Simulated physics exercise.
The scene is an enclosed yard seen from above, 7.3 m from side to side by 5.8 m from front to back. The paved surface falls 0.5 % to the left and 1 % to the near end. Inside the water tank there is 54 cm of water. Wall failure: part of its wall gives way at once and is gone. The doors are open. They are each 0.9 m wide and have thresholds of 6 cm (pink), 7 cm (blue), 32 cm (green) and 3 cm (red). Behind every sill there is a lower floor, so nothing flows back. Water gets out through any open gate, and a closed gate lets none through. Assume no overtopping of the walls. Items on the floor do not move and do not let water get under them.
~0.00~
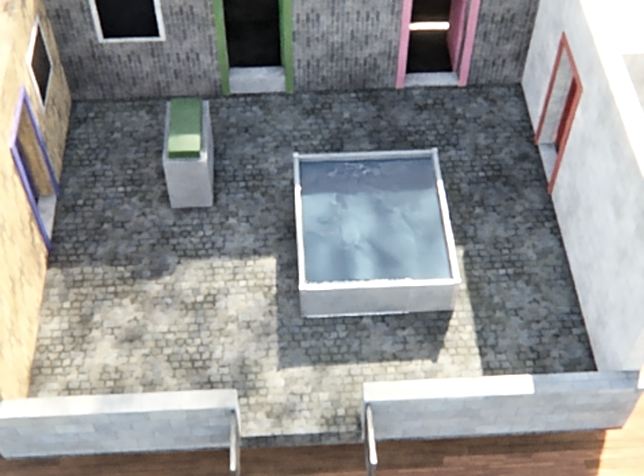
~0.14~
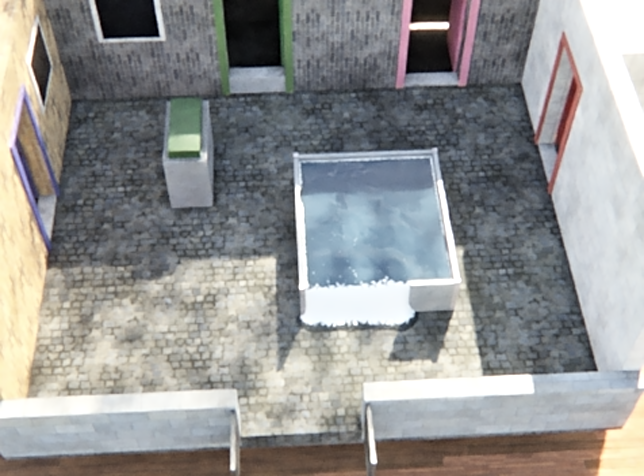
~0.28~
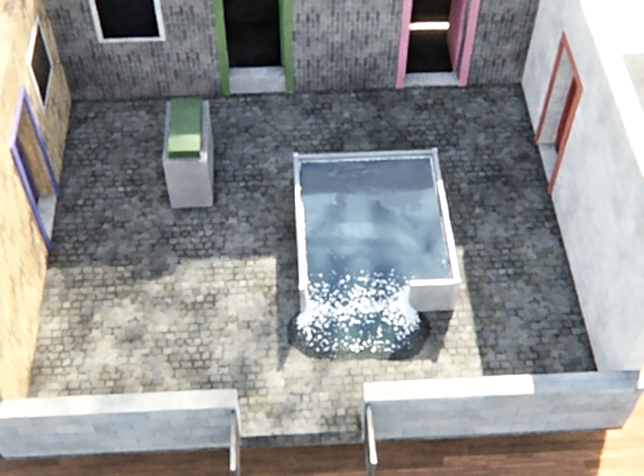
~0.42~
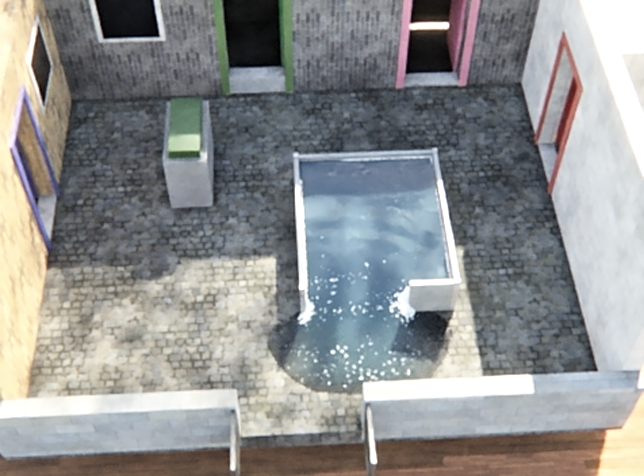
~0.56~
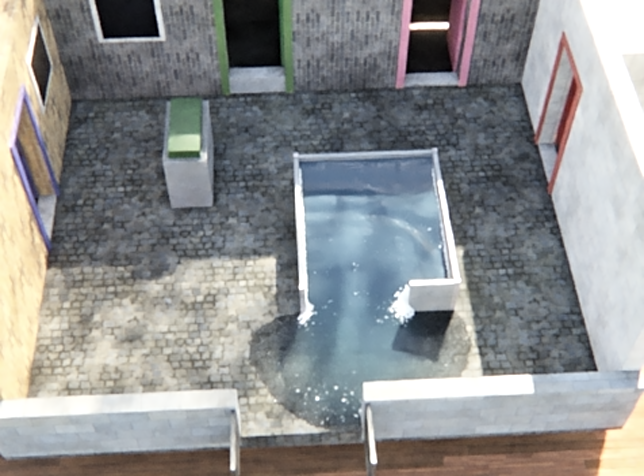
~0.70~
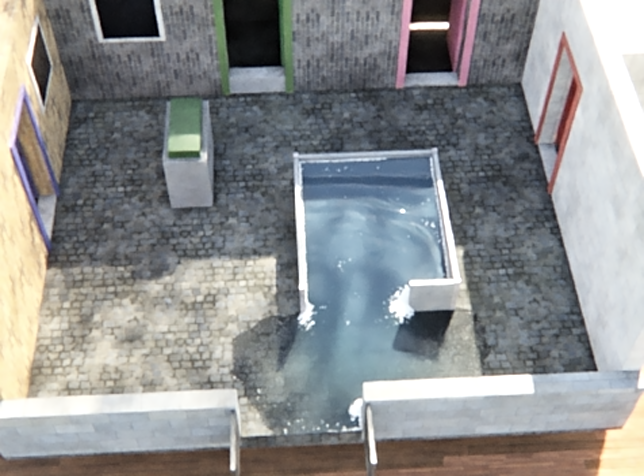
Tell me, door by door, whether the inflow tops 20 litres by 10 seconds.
At the end, at the pink door the inflow will be within bounds; at the blue door the inflow will be within bounds; at the green door the inflow will be within bounds; at the red door the inflow will be within bounds.
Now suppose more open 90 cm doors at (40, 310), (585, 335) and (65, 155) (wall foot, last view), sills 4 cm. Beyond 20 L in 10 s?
Taking them in order, the first gets too little, the second enough and the third too little.
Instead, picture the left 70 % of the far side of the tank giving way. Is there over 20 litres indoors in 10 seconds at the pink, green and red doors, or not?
For pink, too much; for green, too little; for red, too much.
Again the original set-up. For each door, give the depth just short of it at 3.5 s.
Depths: Pink door 0 cm, blue door 0 cm, green door 0 cm, red door 1 cm.
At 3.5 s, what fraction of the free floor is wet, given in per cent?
Roughly 30 % of the floor is wet.
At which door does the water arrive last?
It's the green door.
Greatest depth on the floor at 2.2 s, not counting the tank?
It tops out at some 34 cm.
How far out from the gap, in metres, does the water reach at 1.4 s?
Distance: Approx. 3.0 m.
After 1.4 s water covers 15 % of the floor and is deepest (36 cm) near (386, 411); pink door not reached, blue door not reached, green door not reached, red door not reached.
After 2.2 s water covers 20 % of the floor and is deepest (34 cm) near (386, 411); pink door not reached, blue door not reached, green door not reached, red door not reached.
After 3.5 s water covers 30 % of the floor and is deepest (20 cm) near (386, 411); pink door not reached, blue door not reached, green door not reached, red door not reached.
After 6.0 s water covers 55 % of the floor and is deepest (13 cm) near (386, 411); pink door 5 cm at the sill, 0 L in, blue door 2 cm at the sill, 0 L in, green door not reached, red door 3 cm at the sill, 0 L in.
After 10.0 s water covers 75 % of the floor and is deepest (8 cm) near (386, 411); pink door 4 cm at the sill, 1 L in, blue door 2 cm at the sill, 0 L in, green door 1 cm at the sill, 0 L in, red door 5 cm at the sill, 1 L in.
